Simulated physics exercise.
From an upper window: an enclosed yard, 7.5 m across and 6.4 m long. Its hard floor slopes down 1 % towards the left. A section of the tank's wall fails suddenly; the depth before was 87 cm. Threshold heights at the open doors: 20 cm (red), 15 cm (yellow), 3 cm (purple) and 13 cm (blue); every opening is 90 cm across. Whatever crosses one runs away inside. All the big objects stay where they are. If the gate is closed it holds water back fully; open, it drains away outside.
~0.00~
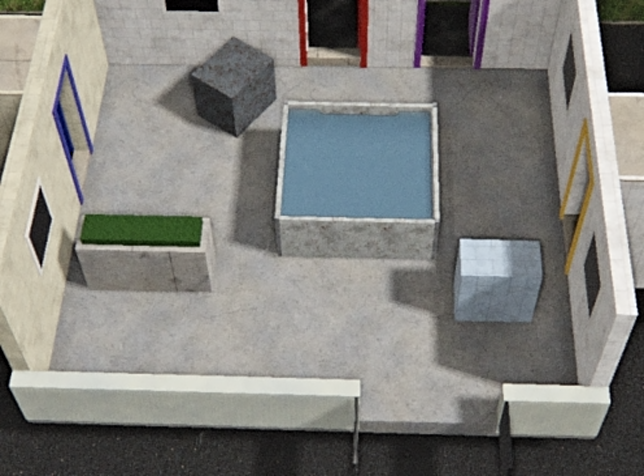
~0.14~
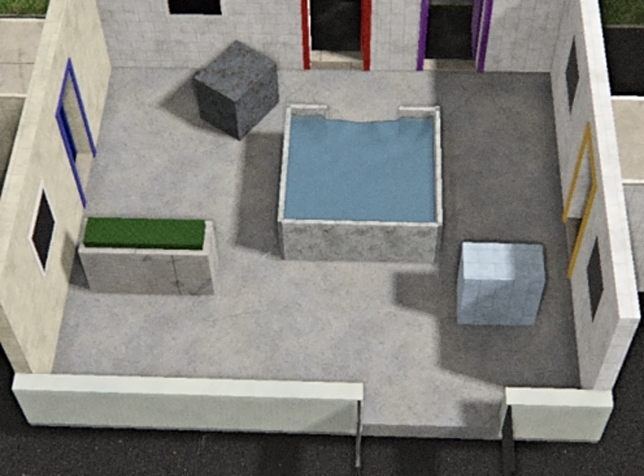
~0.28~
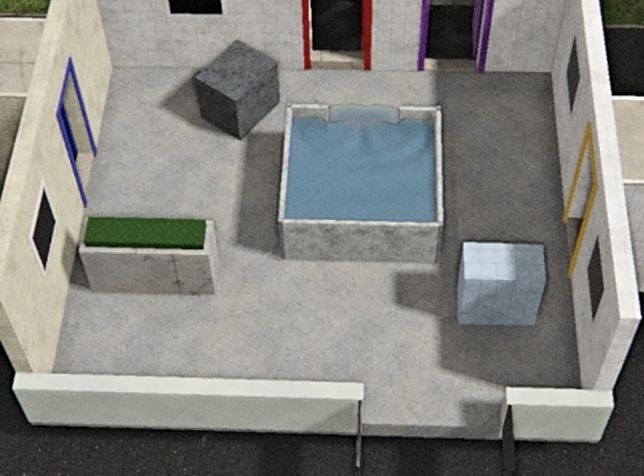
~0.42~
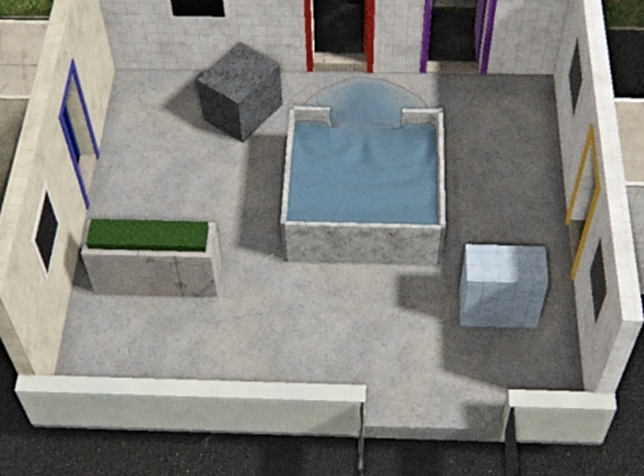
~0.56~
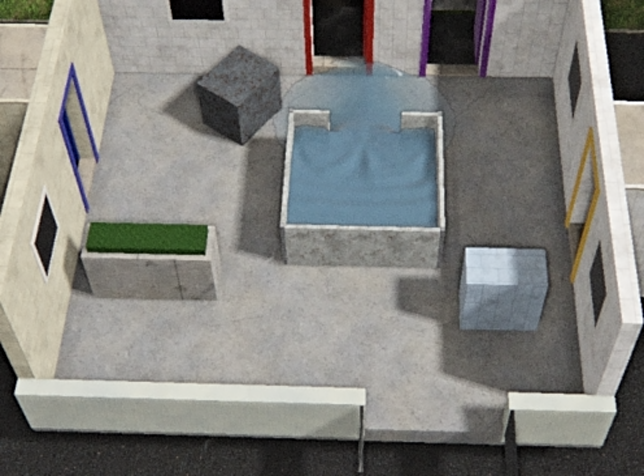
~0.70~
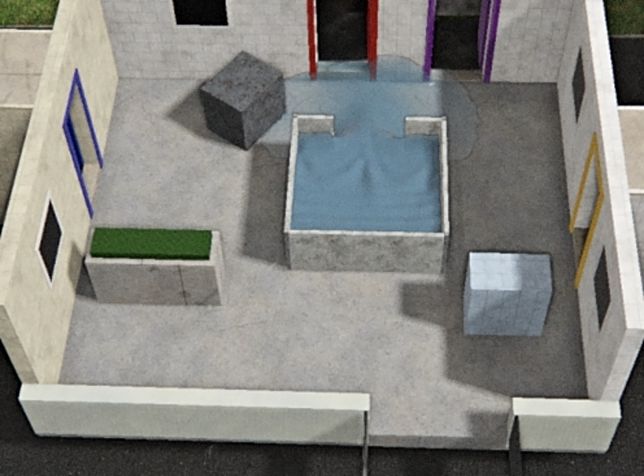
A square stone tank of blue water stands in a walled grey yard, seen from high above through a nearly steady view. Around it are a dark grey block at upper left, a green-topped planter at left, a pale blue block at right, and red and purple doorways behind. The tank's far wall opens in the middle, and water pours through, spreading in a thin, widening sheet towards the back wall.
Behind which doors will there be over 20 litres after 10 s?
The water let in: At the red door it exceeds the limit; at the yellow door it keeps below the limit; at the purple door it goes over the limit; at the blue door it keeps below the limit.
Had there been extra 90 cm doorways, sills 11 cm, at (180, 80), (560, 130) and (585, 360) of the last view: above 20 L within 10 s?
In turn: Not over, past it, below.
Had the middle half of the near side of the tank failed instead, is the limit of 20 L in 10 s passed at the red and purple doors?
Then: Red below, purple under.
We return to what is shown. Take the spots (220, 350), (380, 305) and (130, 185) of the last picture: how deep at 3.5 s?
Roughly 0, 0 and 8 cm, in turn.
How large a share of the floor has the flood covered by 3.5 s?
About 45 per cent.
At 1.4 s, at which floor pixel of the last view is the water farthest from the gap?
Near (160, 82).
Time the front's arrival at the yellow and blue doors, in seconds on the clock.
Yellow 2.8 s, blue 2.6 s.
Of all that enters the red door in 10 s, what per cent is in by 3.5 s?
Some 85 per cent by then.
After 1.4 s water covers 15 % of the floor and is deepest (54 cm) near (380, 84); red door 50 cm at the sill, 130 L in, yellow door not reached, purple door 20 cm at the sill, 39 L in, blue door not reached.
After 2.2 s water covers 25 % of the floor and is deepest (50 cm) near (265, 83); red door 44 cm at the sill, 289 L in, yellow door not reached, purple door 17 cm at the sill, 120 L in, blue door not reached.
After 3.5 s water covers 45 % of the floor and is deepest (34 cm) near (370, 84); red door 33 cm at the sill, 401 L in, yellow door 4 cm at the sill, 0 L in, purple door 13 cm at the sill, 199 L in, blue door 9 cm at the sill, 0 L in.
After 6.0 s water covers 80 % of the floor and is deepest (23 cm) near (263, 98); red door 21 cm at the sill, 470 L in, yellow door 4 cm at the sill, 0 L in, purple door 9 cm at the sill, 285 L in, blue door 7 cm at the sill, 0 L in.
After 10.0 s water covers 100 % of the floor and is deepest (14 cm) near (284, 106); red door 13 cm at the sill, 473 L in, yellow door 9 cm at the sill, 0 L in, purple door 7 cm at the sill, 341 L in, blue door 10 cm at the sill, 0 L in.
